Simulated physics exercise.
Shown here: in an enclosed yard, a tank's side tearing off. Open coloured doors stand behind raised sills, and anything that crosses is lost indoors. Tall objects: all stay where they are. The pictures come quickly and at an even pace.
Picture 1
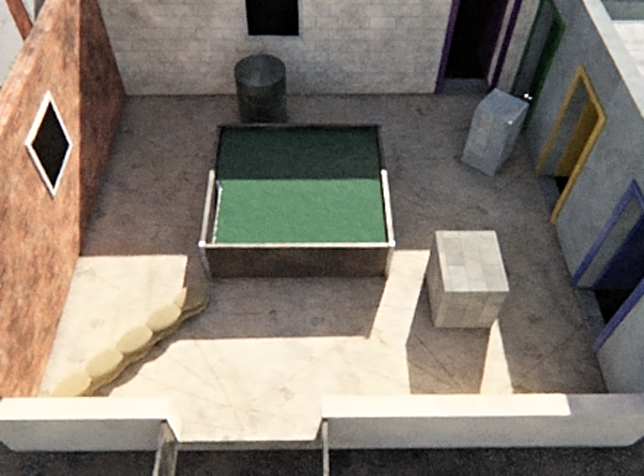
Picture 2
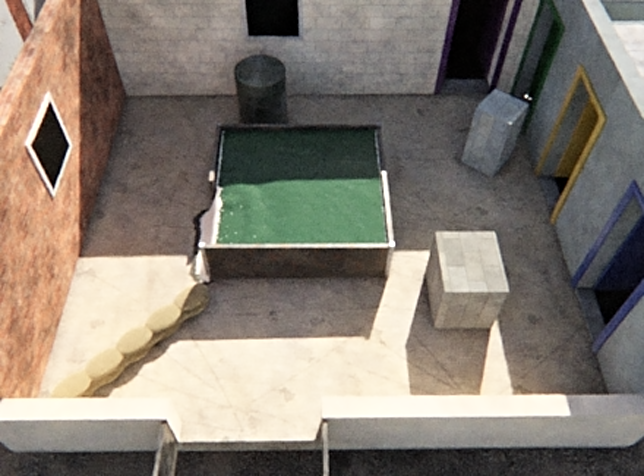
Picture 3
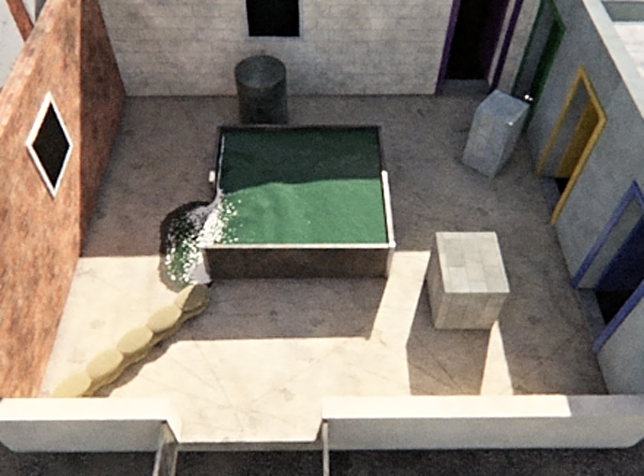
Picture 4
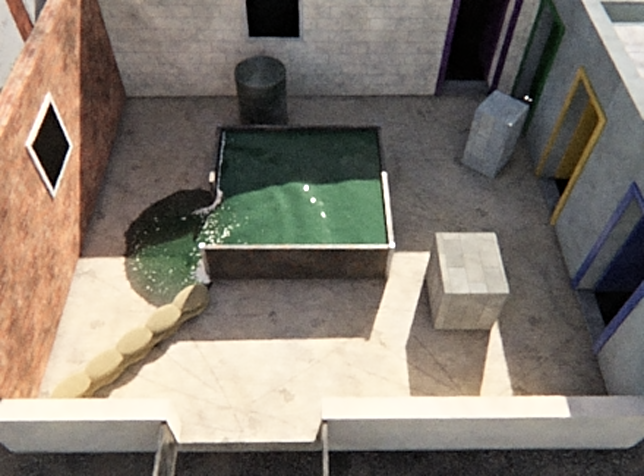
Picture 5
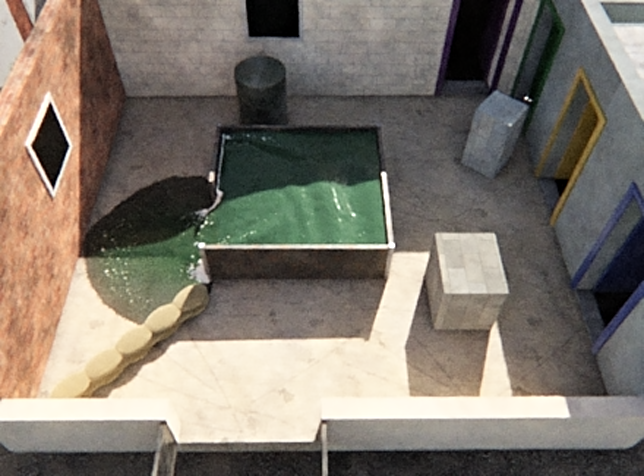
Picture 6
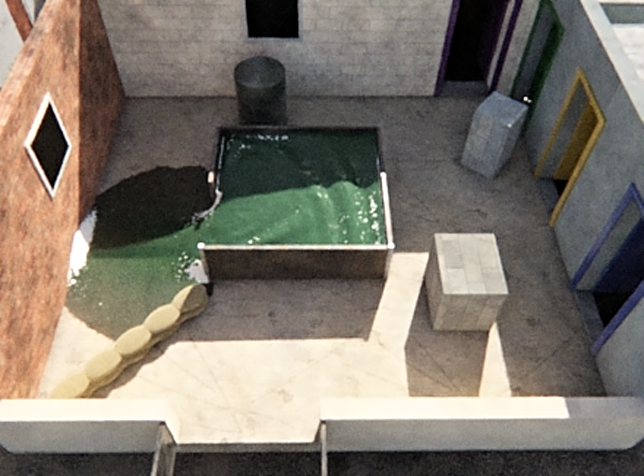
Green water bursting from the left side of an open tank, spreading across the yard floor to the brick wall beside sandbags.
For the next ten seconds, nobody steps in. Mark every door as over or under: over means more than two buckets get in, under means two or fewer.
Purple door - under; blue door - under; green door - over; yellow door - under.
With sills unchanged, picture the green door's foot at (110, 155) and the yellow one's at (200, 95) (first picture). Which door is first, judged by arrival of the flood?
The one in green.
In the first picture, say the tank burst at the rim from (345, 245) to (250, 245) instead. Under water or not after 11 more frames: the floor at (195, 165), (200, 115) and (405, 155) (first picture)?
Taking the spots in turn: Untouched, untouched and untouched.
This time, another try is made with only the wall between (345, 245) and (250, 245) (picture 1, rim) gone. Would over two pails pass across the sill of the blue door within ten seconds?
Blue exceeds the limit.
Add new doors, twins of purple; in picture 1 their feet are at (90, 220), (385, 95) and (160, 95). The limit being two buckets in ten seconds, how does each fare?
Well, the first is above the limit, the next is below the limit, and the last is above the limit.
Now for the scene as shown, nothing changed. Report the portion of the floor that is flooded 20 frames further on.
Roughly 50 per cent.
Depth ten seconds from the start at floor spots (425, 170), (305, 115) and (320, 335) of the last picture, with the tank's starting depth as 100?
First spot roughly 6 %, second 8 %, third 6 %.
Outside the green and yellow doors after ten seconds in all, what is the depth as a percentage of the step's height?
First 410 percent, then 110 percent.
A moment on, water covers 15 % of the floor; the purple door not reached, the blue door not reached, the green door not reached, the yellow door not reached.
Next, water covers 25 % of the floor; the purple door not reached, the blue door not reached, the green door not reached, the yellow door not reached.
Then, water covers 50 % of the floor; the purple door not reached, the blue door not reached, the green door not reached, the yellow door not reached.
Later, water covers 80 % of the floor; the purple door wet at the sill, nothing in, the blue door wet at the sill, nothing in, the green door wet at the sill, nothing in, the yellow door not reached.
In the end, water covers 95 % of the floor; the purple door wet at the sill, nothing in, the blue door under two buckets in, the green door far over two buckets in, the yellow door under two buckets in.
